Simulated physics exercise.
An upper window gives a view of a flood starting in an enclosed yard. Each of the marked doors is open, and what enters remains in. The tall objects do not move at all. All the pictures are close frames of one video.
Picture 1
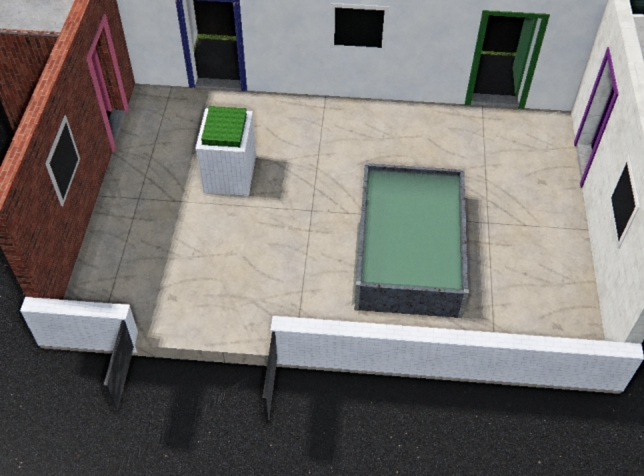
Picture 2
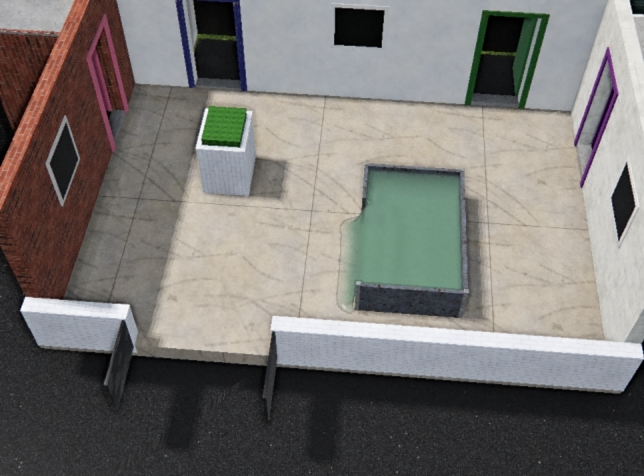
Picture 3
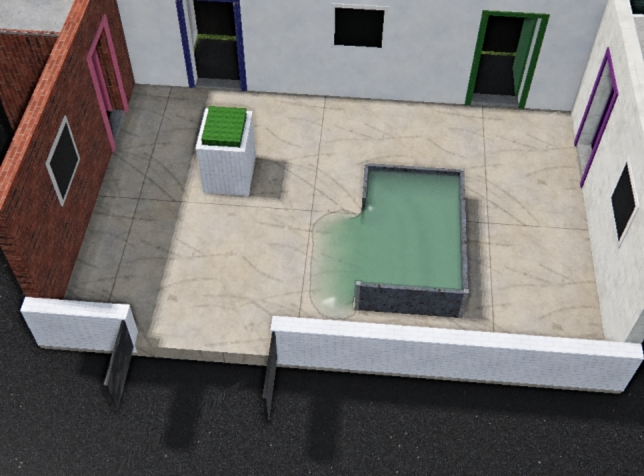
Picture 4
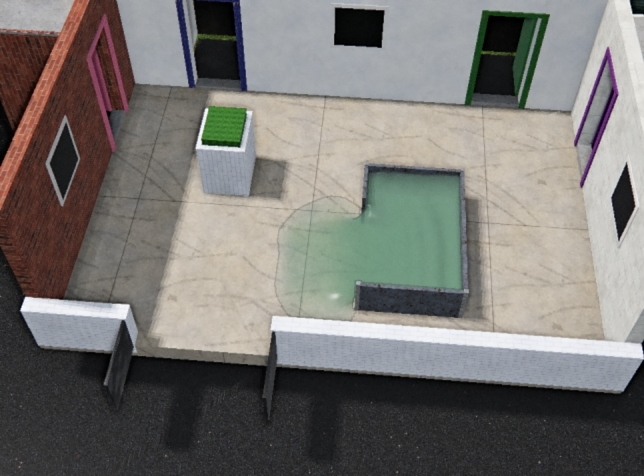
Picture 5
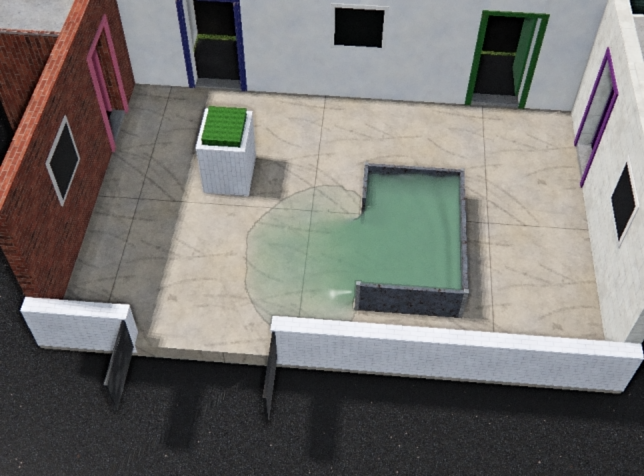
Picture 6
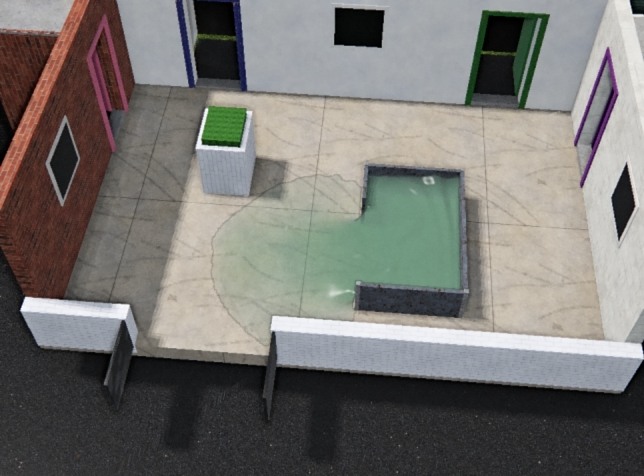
Green water sits still in a dark-walled open tank in an enclosed yard, then pours out through a gap in the tank's left side. It spreads leftward across the pale paving in a widening, rounded sheet, passing behind the low white front wall toward the gateway side, while the planter, walls and doors stay still.
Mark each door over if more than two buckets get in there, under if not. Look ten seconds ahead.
Blue door - over; purple door - under; green door - under; pink door - under.
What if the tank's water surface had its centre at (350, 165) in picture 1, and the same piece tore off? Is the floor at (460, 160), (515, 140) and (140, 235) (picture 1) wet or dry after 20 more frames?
Taking the three spots in turn, I'd say spared, then spared, then drenched.
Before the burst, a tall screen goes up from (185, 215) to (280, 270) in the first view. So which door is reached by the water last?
Answer: The purple-painted one.
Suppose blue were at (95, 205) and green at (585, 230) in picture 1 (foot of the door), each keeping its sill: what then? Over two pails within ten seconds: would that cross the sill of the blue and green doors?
Note - blue door overshoots, green door undershoots.
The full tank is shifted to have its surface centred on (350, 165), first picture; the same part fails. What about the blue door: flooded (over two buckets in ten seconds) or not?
Blue: Overshoots.
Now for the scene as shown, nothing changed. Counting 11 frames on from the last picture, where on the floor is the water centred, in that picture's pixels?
I'd say near (290, 254).
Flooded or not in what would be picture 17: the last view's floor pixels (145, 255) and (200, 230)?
So I'd put them as swamped and swamped.
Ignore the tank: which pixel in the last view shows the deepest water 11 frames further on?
Somewhere near (71, 316), I think.
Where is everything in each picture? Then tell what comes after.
The open tank at (413, 227) is whole and still, in the first picture.
The front is at (354, 221), out from the gap at (362, 256), in the second picture.
Water pours out at (362, 258) and has run to (326, 219), in the third picture.
The front is at (302, 212), out from the gap at (362, 258), in the fourth picture.
The front is at (257, 228), out from the gap at (362, 258), in the fifth picture.
Water pours out at (362, 258) and has run to (219, 237), in the sixth picture.
A moment on, water covers 30 % of the floor; the blue door not reached, the purple door not reached, the green door not reached, the pink door not reached.
Next, water covers 35 % of the floor; the blue door not reached, the purple door not reached, the green door not reached, the pink door not reached.
Then, water covers 45 % of the floor; the blue door wet at the sill, nothing in, the purple door not reached, the green door not reached, the pink door wet at the sill, nothing in.
Later, water covers 50 % of the floor; the blue door under two buckets in, the purple door not reached, the green door not reached, the pink door wet at the sill, nothing in.
In the end, water covers 75 % of the floor; the blue door over two buckets in, the purple door not reached, the green door wet at the sill, nothing in, the pink door under two buckets in.
